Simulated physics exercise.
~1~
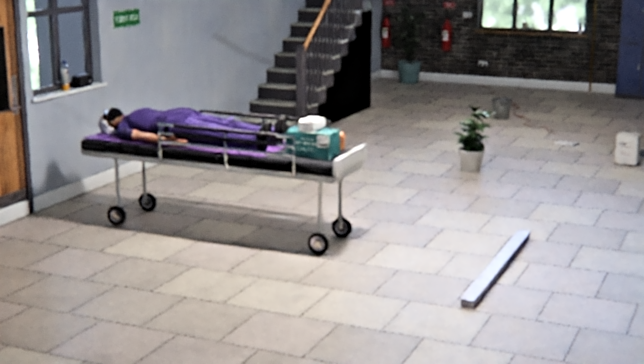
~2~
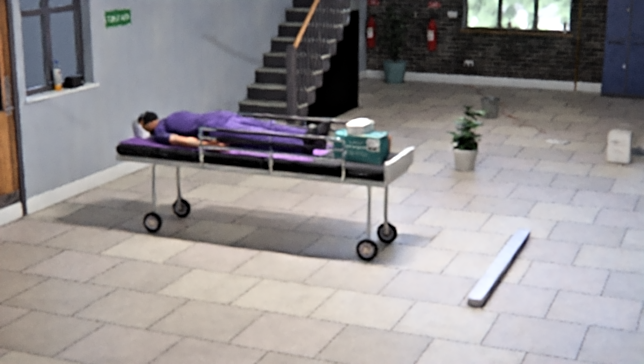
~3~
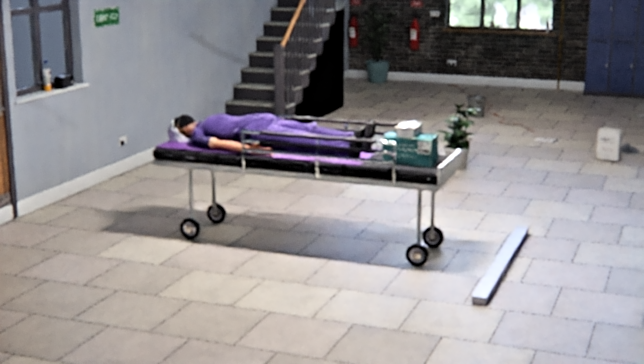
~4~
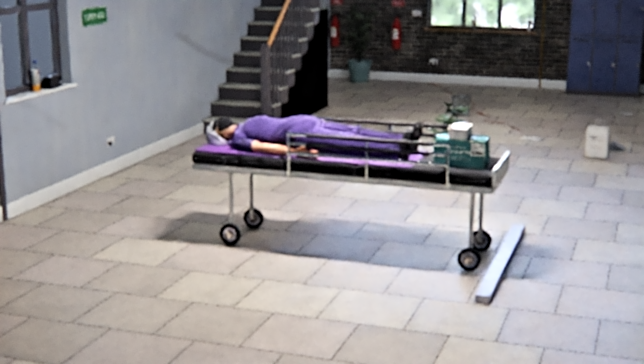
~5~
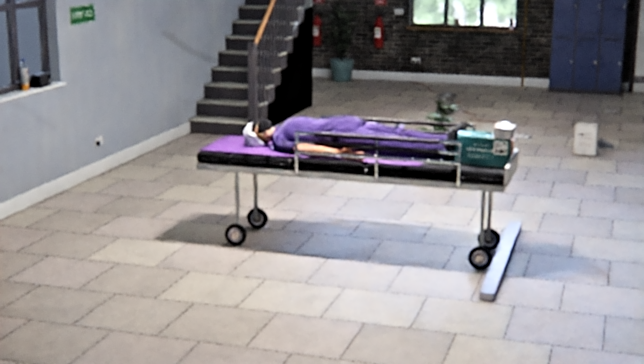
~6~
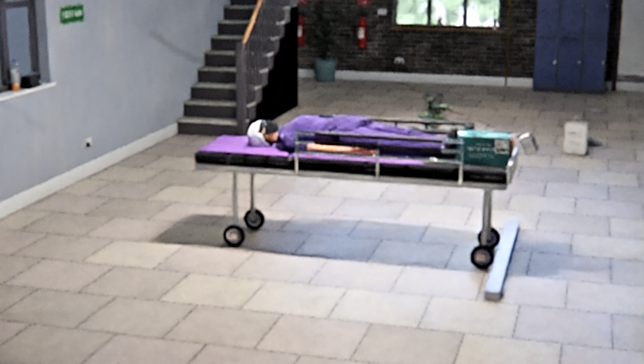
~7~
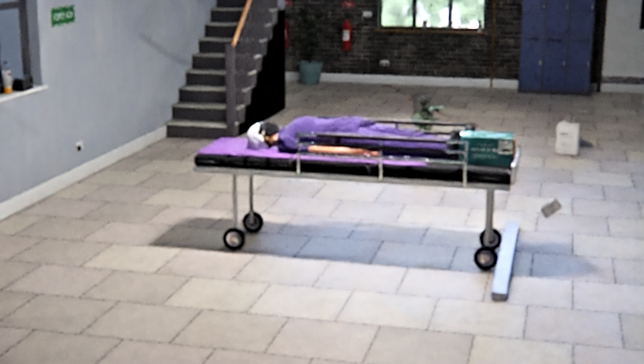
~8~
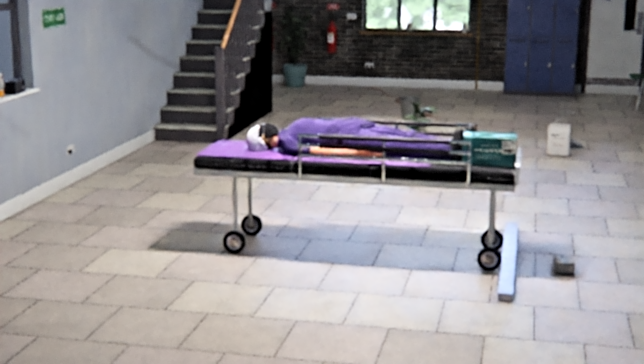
A wheeled stretcher carrying a limp person rolls right, stops at a sill, and a box falls off.
